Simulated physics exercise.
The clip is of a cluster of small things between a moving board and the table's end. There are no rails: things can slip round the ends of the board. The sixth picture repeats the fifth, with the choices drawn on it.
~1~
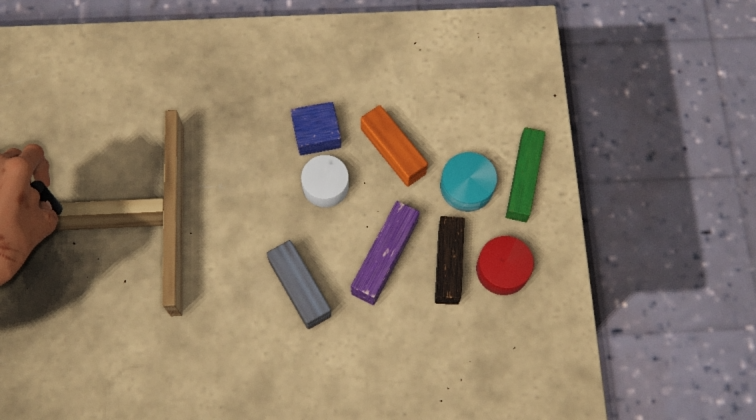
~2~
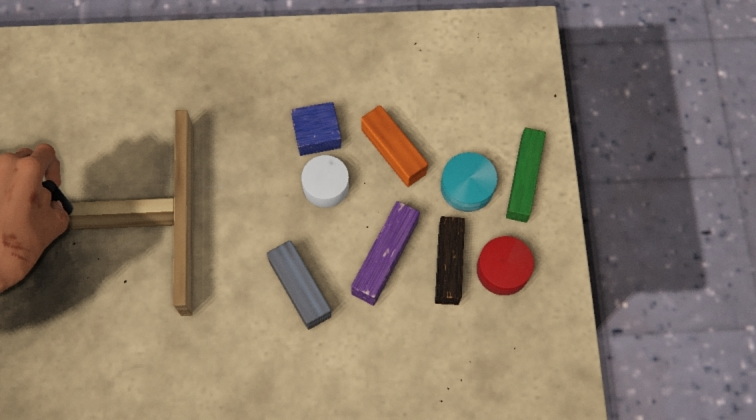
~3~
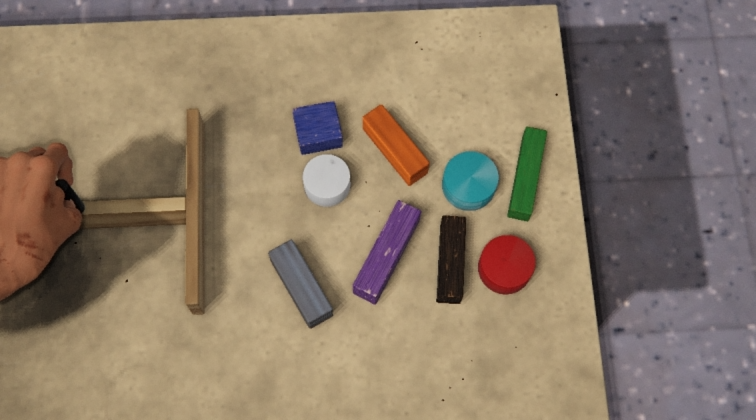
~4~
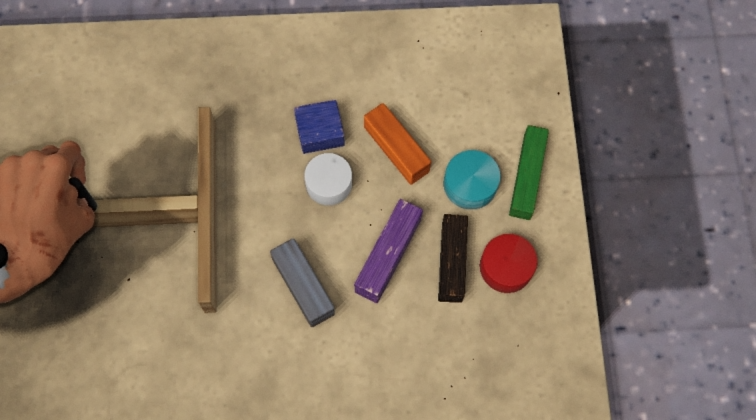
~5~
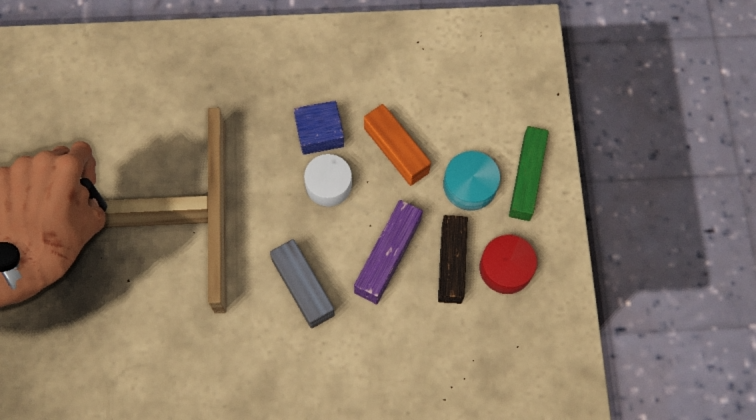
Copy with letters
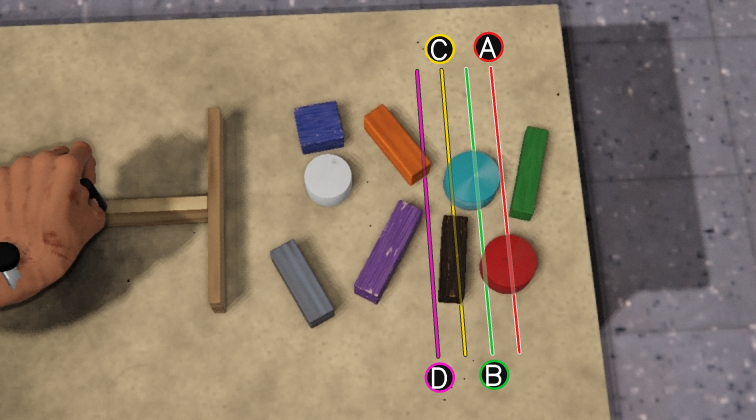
In the video, a hand slides a T-shaped wooden board steadily rightward across a tabletop toward a cluster of colourful blocks, sticks and round tins, which remain essentially still, with a gap still separating them from the board.
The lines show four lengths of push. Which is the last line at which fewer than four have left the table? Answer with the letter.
Stop at A.
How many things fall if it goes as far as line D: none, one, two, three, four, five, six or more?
In all, none.
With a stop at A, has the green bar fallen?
Yes.
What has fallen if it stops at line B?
The green bar.
On the marked copy, A at (504, 203); B at (479, 205); C at (453, 206); D at (427, 207).
With A. Early on, board (319, 197); blue block (345, 127); grey stick (344, 282).
Further on, board (425, 192); green bar (559, 173); red tin (539, 263).
At the end, board (504, 188); green bar over the edge; red tin over the edge; two fallen.
As for the rest, B is within the limit but short; C is within the limit but short; D is within the limit but short.
